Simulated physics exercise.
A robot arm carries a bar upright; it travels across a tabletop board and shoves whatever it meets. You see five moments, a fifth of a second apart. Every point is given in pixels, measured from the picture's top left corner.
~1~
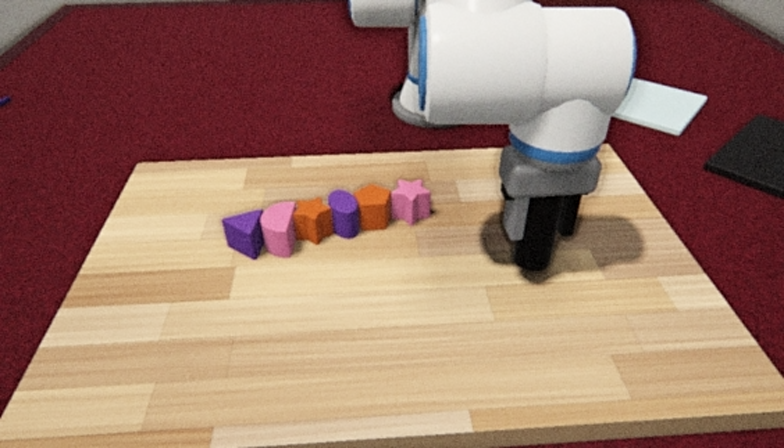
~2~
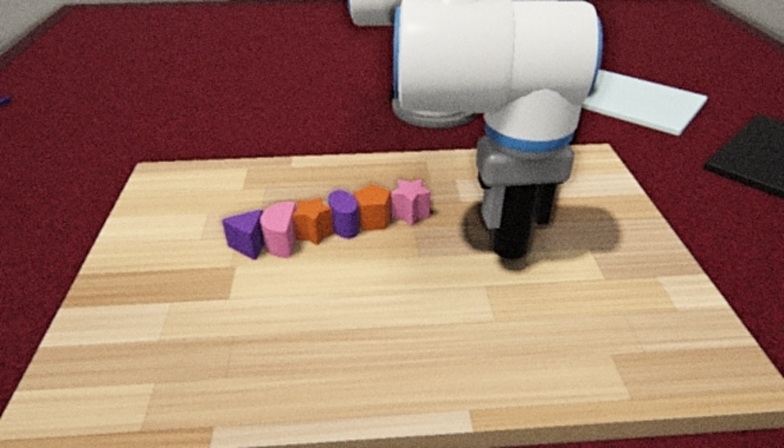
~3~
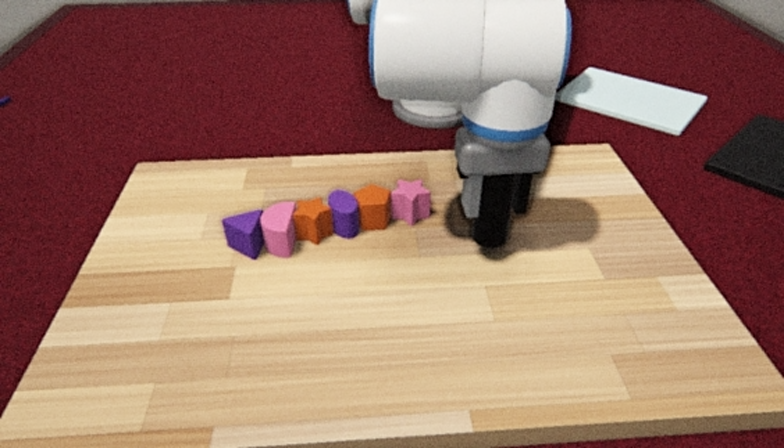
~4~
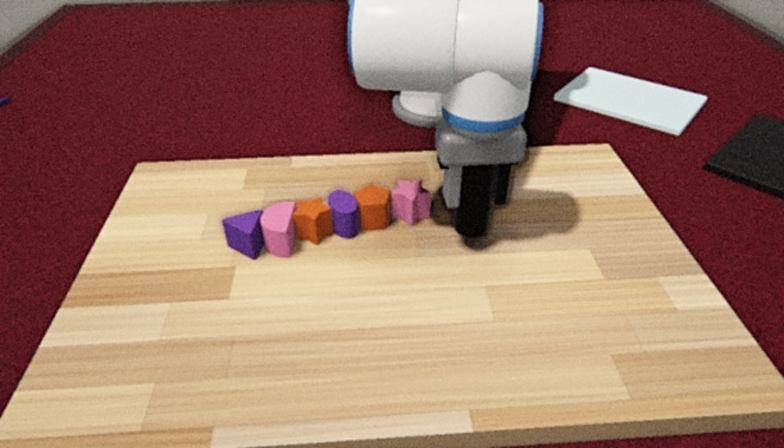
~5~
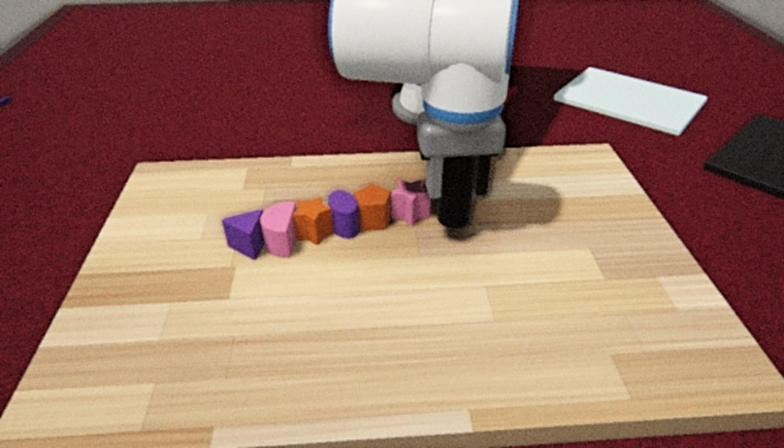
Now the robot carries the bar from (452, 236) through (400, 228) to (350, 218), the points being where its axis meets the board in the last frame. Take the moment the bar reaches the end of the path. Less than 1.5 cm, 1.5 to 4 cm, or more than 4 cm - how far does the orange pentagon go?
Above 4 cm.
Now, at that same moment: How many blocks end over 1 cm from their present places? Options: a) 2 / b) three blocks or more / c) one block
The one that fits is b, three blocks or more.
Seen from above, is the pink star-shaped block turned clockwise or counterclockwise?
Answer: With the clock.
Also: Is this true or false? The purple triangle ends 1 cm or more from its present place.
True - the claim holds.
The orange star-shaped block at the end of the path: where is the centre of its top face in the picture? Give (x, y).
At roughly (292, 207).
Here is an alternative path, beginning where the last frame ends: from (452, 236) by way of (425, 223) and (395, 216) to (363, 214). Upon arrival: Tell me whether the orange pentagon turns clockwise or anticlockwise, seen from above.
The twist is anticlockwise.
On the path given first. One third of the way, bar (416, 214); orange pentagon (371, 192), turned 15° anticlockwise; pink star-shaped block (408, 187), turned 20° clockwise.
Two thirds of the way, bar (381, 208); purple oval (337, 199), turned 20° anticlockwise; orange pentagon (356, 184), turned 15° anticlockwise; pink star-shaped block (397, 184), turned 70° clockwise.
At the end, bar (349, 201); purple triangle (229, 223), turned 15° anticlockwise; orange star-shaped block (292, 207); purple oval (317, 197), turned 30° anticlockwise; orange pentagon (334, 175); pink star-shaped block (397, 184), turned 75° clockwise.
